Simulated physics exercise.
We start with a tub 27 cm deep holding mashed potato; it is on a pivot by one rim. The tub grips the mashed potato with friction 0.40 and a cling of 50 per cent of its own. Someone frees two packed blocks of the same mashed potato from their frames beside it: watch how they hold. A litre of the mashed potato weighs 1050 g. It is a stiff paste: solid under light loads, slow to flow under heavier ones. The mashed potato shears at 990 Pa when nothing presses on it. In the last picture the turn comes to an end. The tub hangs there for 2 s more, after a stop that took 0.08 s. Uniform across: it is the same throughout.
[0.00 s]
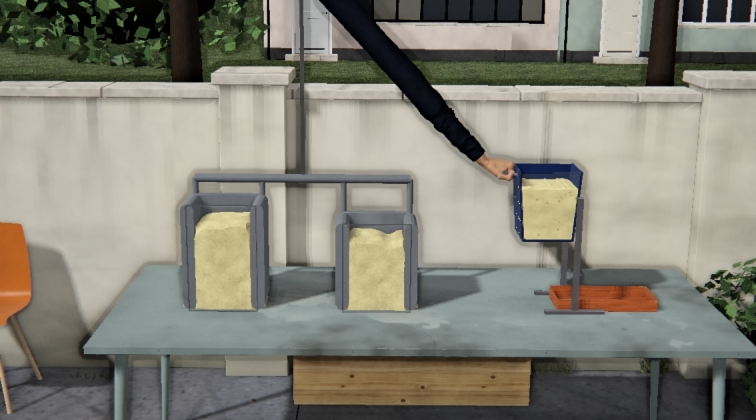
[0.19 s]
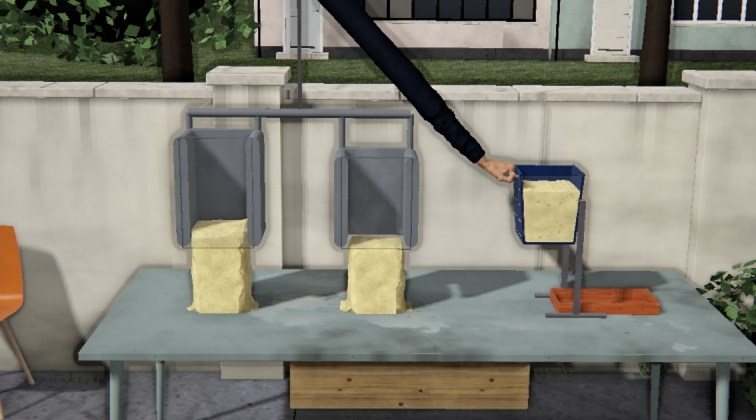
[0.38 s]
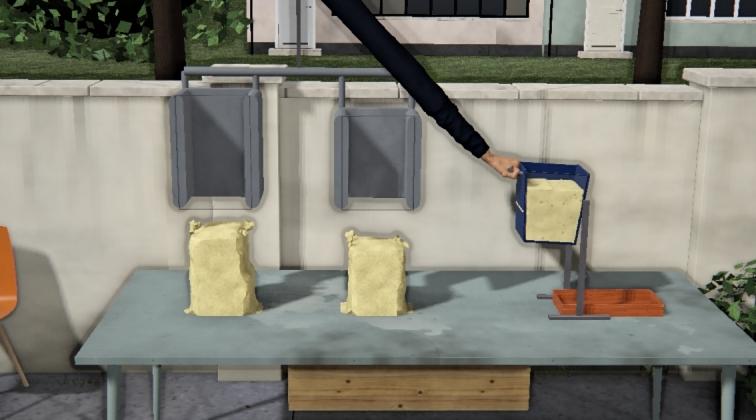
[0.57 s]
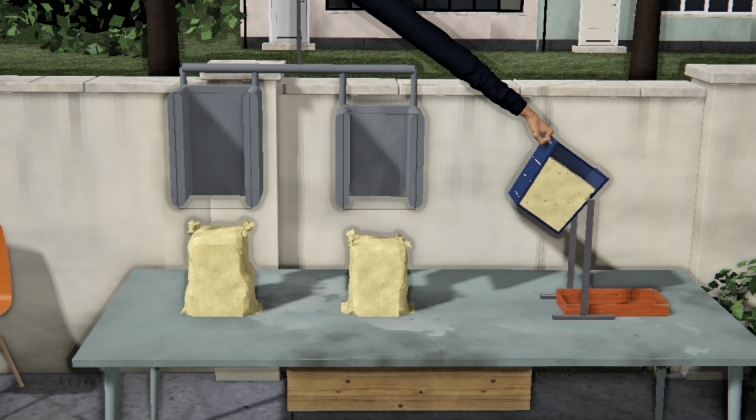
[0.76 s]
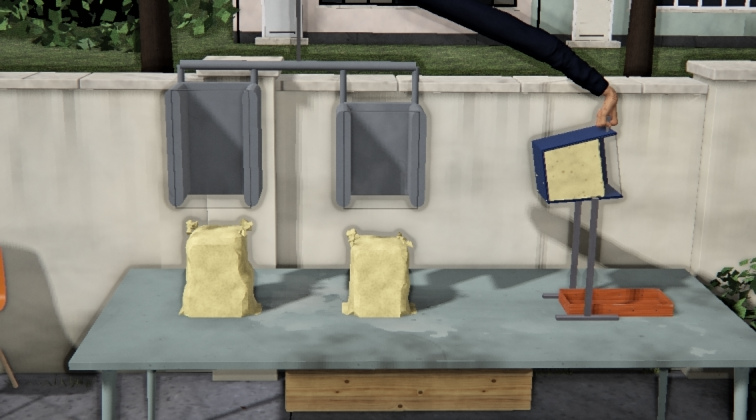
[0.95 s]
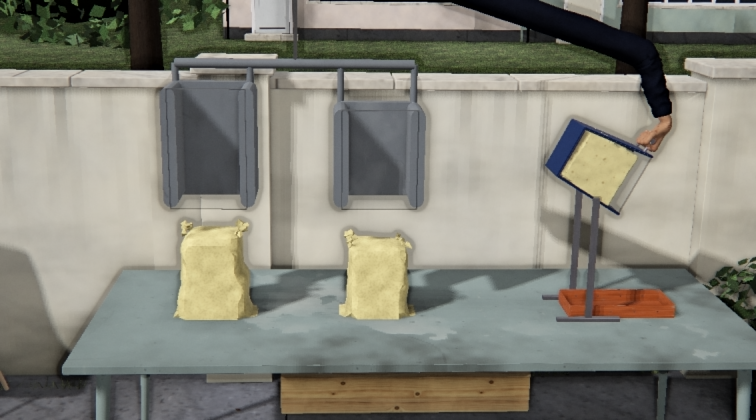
A gray frame lifts off two pale yellow blocks on a table, which slump very slightly, while a hand at right turns a blue tub of the same material clockwise on its stand above an orange tray, well past sideways.
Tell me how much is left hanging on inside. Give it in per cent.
Roughly 0 % is left.
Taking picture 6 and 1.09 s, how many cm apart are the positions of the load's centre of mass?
I'd put the distance at about 8 centimetres.
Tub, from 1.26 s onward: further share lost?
Near 16 %.
After 1.09 s, the tub is at 117 degrees and holds 89 %.
After 1.26 s, the tub is at 117 degrees and holds 16 %.
After 1.43 s, the tub is at 117 degrees and holds 0 %.
After 1.60 s, the tub is at 117 degrees and holds 0 %.
After 2.95 s, the tub is at 117 degrees and holds 0 %.
